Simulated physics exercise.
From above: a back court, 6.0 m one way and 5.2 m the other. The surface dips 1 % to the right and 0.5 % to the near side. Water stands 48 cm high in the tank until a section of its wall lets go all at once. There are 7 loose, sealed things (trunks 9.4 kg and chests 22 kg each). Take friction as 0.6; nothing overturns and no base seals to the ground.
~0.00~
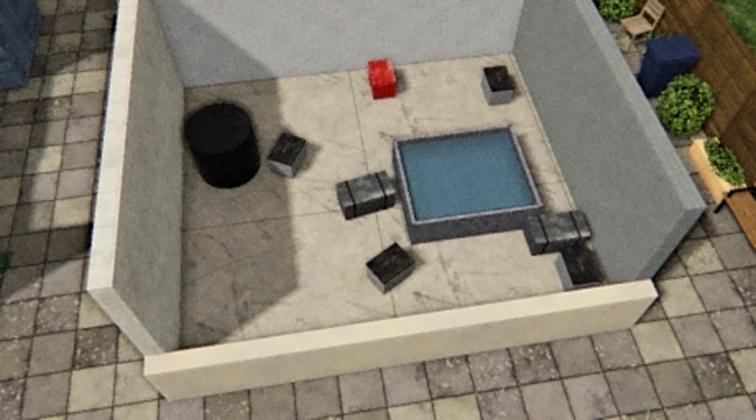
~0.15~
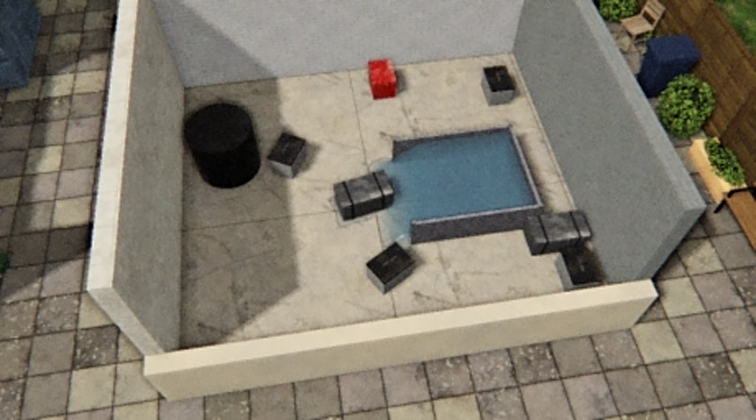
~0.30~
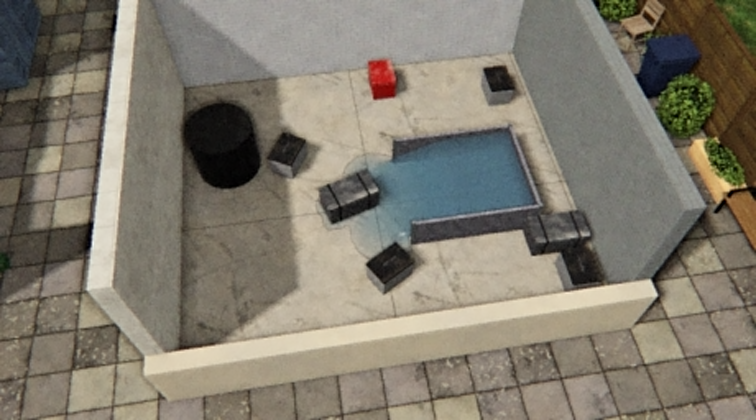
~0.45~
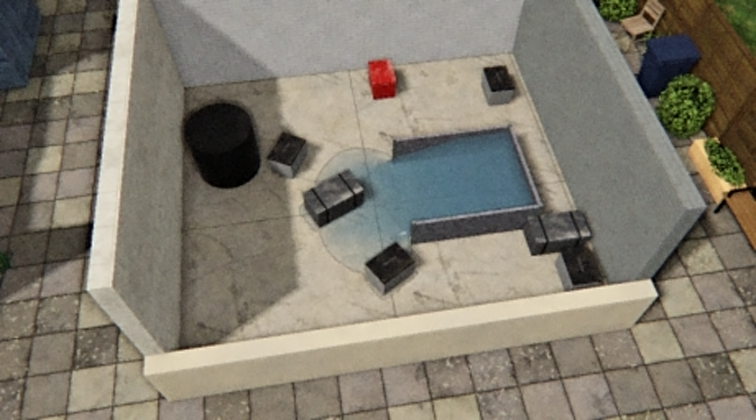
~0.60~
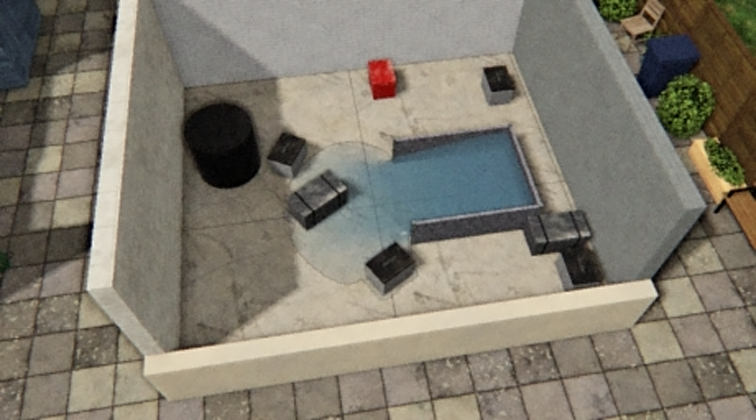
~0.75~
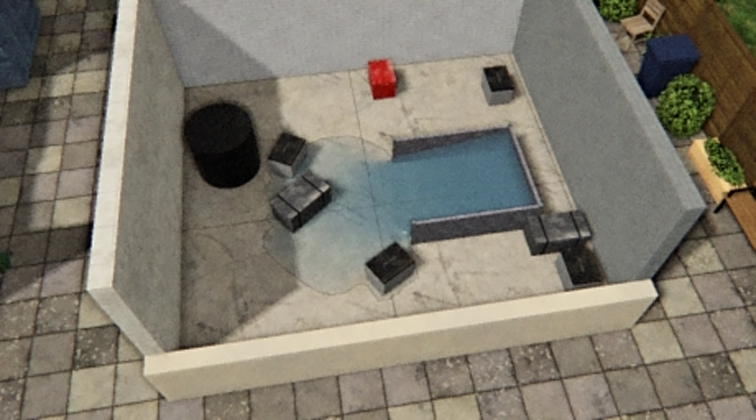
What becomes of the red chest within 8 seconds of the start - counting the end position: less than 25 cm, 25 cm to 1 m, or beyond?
The red chest holds its place.
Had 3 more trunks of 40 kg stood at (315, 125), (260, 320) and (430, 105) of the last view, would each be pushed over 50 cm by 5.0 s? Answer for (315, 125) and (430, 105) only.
In turn: Less, less.
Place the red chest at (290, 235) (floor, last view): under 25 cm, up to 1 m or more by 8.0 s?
It gets carried off.
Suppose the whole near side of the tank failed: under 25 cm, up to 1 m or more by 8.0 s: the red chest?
In that case the red chest stays put.
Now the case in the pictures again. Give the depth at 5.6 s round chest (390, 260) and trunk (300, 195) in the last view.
About 6 and 7 cm.
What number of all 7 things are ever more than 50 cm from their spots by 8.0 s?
That makes 2.
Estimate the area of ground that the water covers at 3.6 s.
Roughly 18 m2.
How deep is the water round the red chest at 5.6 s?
About 2 cm.
After 1.6 s the red chest is near (382, 71), 0.0 m from its start, aground; 1 afloat.
After 3.6 s the red chest is near (382, 71), 0.0 m from its start, aground; 1 afloat.
After 5.6 s the red chest is near (382, 71), 0.0 m from its start, aground; 1 afloat.
After 8.0 s the red chest is near (382, 71), 0.0 m from its start, aground; 1 afloat.
